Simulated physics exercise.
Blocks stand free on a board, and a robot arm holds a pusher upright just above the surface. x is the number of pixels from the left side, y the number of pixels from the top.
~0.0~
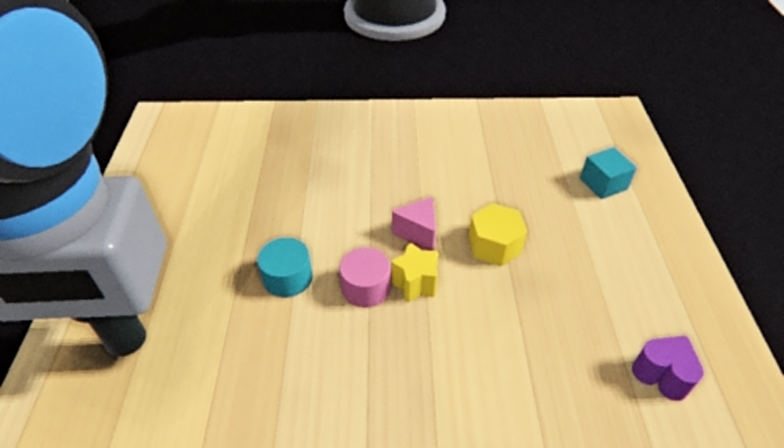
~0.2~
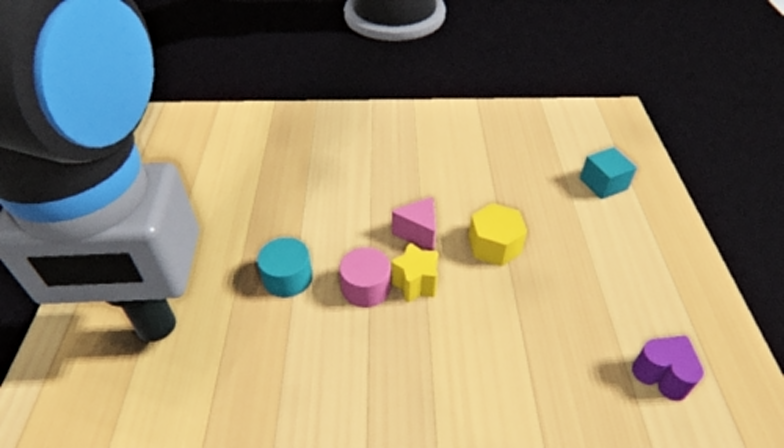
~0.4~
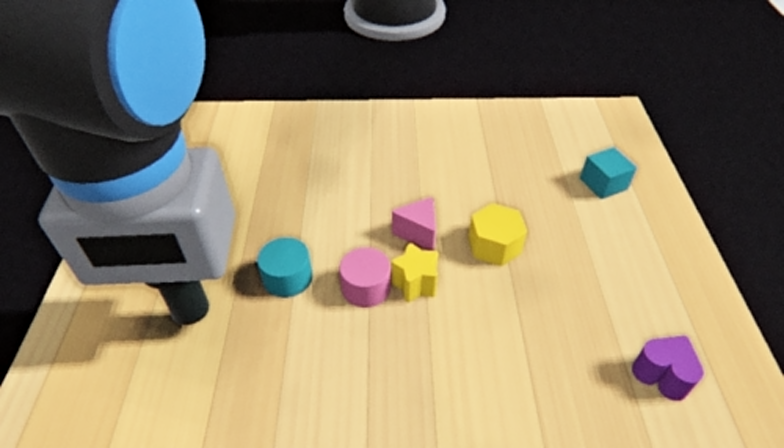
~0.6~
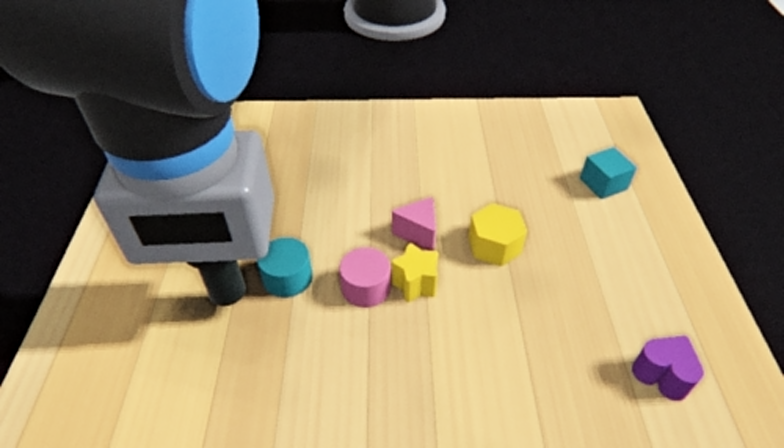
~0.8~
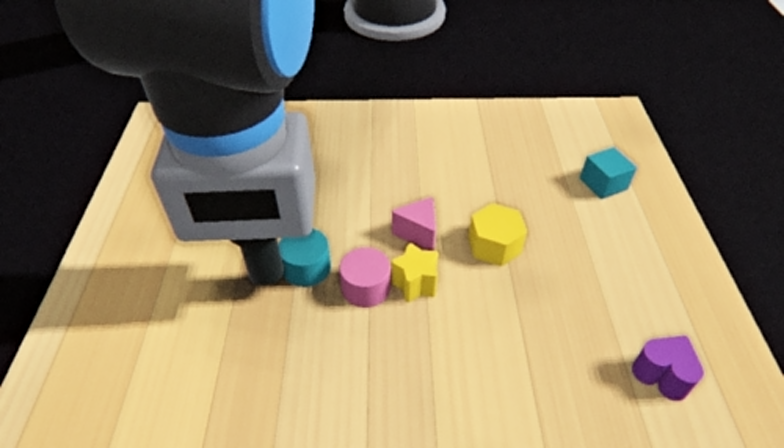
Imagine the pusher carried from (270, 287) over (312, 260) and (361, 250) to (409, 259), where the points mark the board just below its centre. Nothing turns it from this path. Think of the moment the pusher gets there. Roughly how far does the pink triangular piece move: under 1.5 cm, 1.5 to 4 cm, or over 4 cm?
The best fit is 1.5 to 4 cm.
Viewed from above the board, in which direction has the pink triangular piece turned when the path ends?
Looking down, it rotates clockwise.
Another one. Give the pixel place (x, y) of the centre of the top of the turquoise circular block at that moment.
If I read the scene right, the answer is (399, 203).
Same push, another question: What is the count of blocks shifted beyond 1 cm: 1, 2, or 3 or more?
Shifted over 1 cm: Two.
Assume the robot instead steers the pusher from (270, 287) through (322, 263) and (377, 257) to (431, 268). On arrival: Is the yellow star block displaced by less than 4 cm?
Yes, it checks out.
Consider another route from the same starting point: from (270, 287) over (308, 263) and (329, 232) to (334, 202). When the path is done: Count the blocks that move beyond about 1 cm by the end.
Moved: Just one.
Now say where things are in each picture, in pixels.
The first frame shows lower end of the pusher at (127, 340), tops of blocks, turquoise circular block at (283, 256), pink circular block at (365, 266), yellow star block at (417, 262), pink triangular piece at (419, 212).
The second frame shows pusher at (157, 326), blocks as before.
The third frame shows pusher at (191, 310), blocks as before.
The fourth frame shows pusher at (228, 292), blocks as before.
The fifth frame shows pusher at (266, 272), turquoise circular block at (303, 245), pink circular block at (365, 266), yellow star block at (417, 262), pink triangular piece at (419, 212).
On the path given first. One third of the way, pusher at (312, 244); turquoise circular block at (348, 222).
Two thirds of the way, pusher at (361, 235); turquoise circular block at (388, 206); pink triangular piece at (430, 208), turned 40° clockwise.
At the end, pusher at (409, 244); turquoise circular block at (399, 203); pink circular block not moved; yellow star block at (422, 266), turned 20° clockwise; pink triangular piece at (438, 203), turned 70° clockwise.
